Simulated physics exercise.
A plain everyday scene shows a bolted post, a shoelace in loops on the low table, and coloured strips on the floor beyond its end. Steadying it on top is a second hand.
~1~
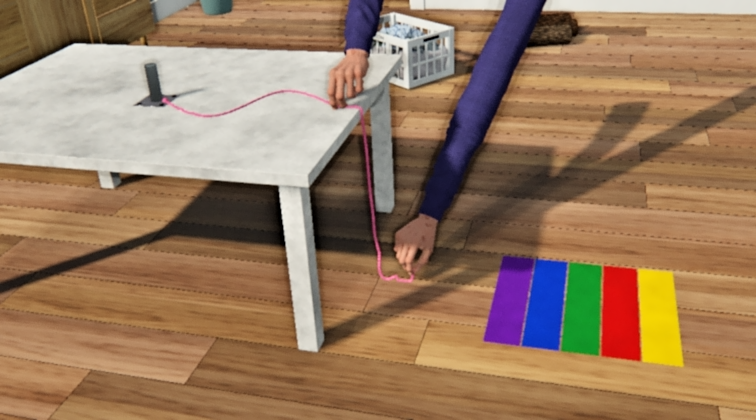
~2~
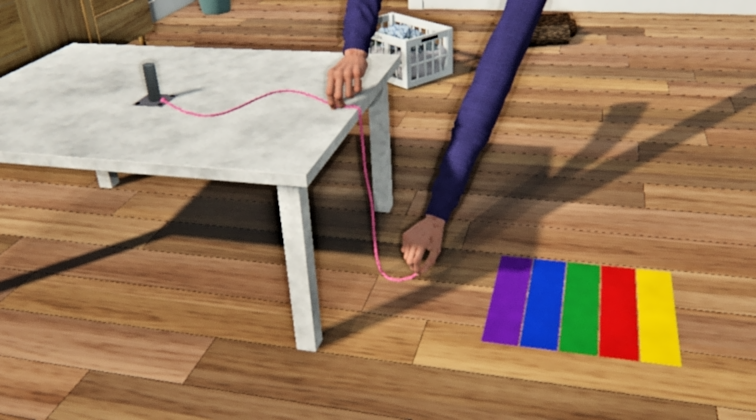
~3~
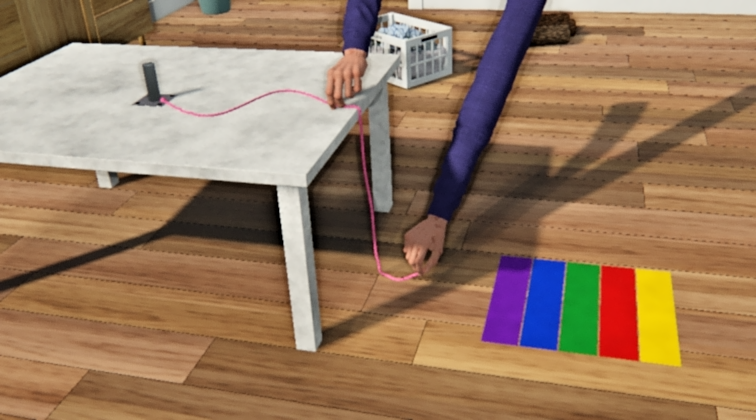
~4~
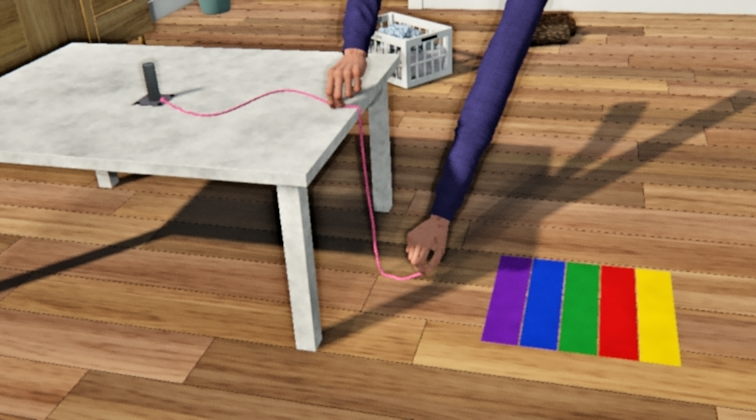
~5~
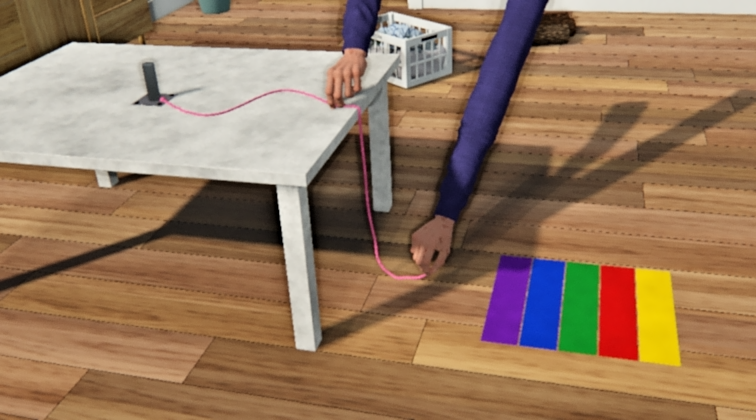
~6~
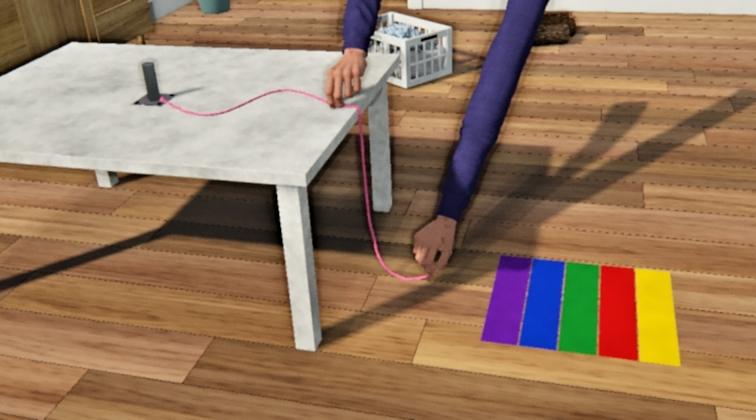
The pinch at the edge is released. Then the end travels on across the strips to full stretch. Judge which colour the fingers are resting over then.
The red strip.
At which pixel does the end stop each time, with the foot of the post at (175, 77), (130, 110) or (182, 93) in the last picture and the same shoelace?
About (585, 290), (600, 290) and (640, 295).
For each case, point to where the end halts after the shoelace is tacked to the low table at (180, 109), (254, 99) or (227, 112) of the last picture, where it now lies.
Taking the tries in turn: (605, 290), (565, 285) and (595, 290).
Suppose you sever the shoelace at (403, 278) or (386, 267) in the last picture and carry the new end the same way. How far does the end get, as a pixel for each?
You'd find it around (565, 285) the first time and around (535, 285) the second.
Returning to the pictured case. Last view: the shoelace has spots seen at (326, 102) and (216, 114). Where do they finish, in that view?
They go to (382, 129) and to (242, 102).
Soon after, end near (538, 283); over blue.
Then, end near (587, 288); over green.
At full stretch, end near (616, 292); over red. The red one.
